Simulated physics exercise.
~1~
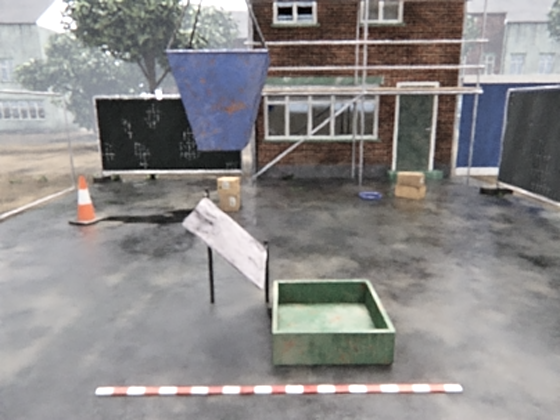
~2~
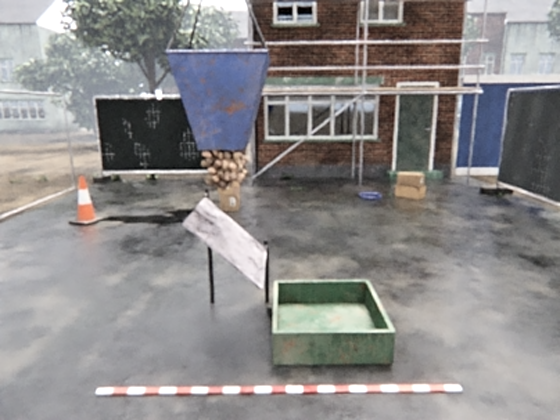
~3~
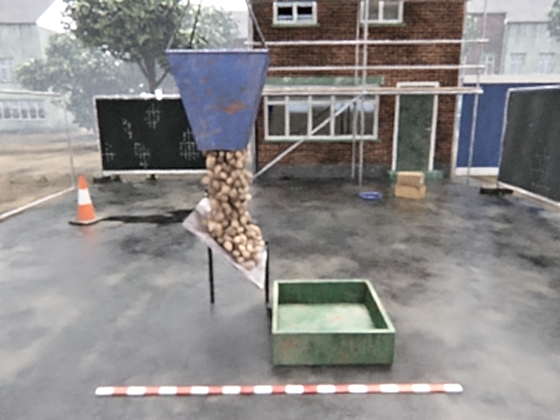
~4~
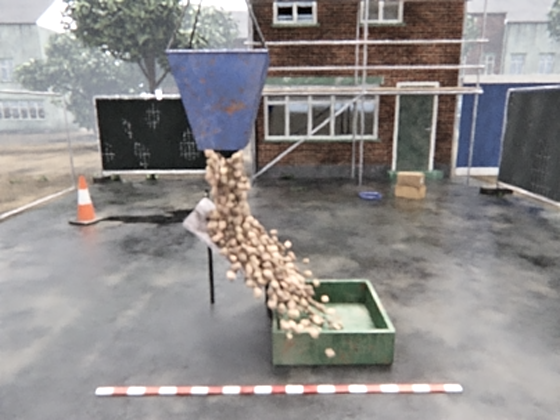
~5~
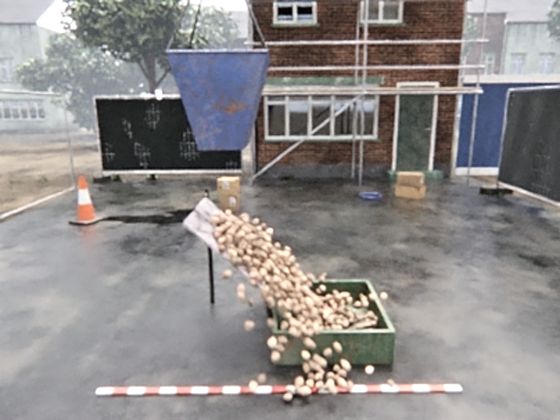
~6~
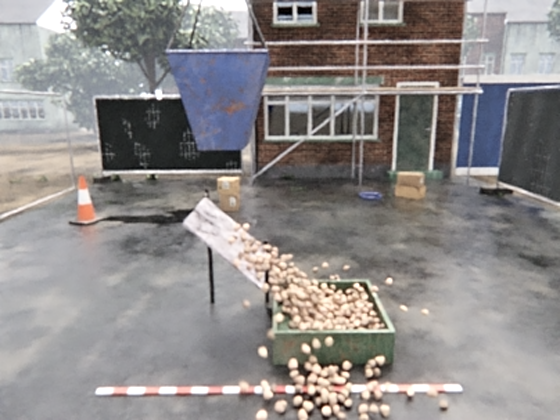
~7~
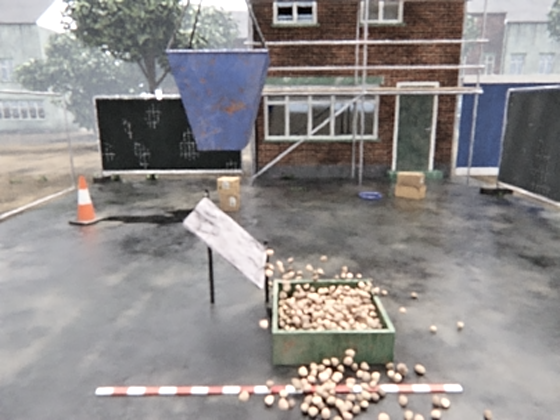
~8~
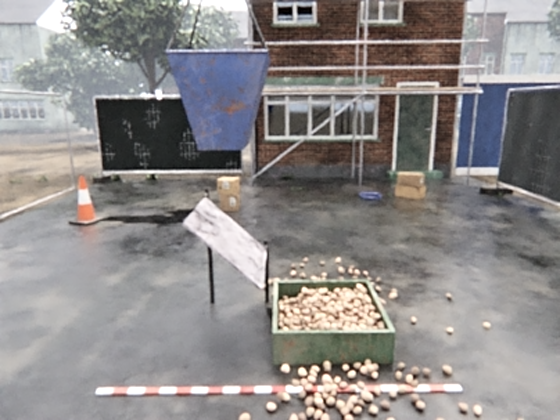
To begin with, a blue skip hangs still above a wet yard, with a tilted steel plate and a low green bin below it, in front of a brick building with scaffolding. Round, pale brown stones start dropping from the bottom of the skip. They pour onto the sloping plate, then slide down to the right and spill into the bin. The skip runs empty as the last stones leave the plate, and some tumble past the bin toward the red and white bar. Finally, most stones fill the bin, while others lie scattered in front and to the right.
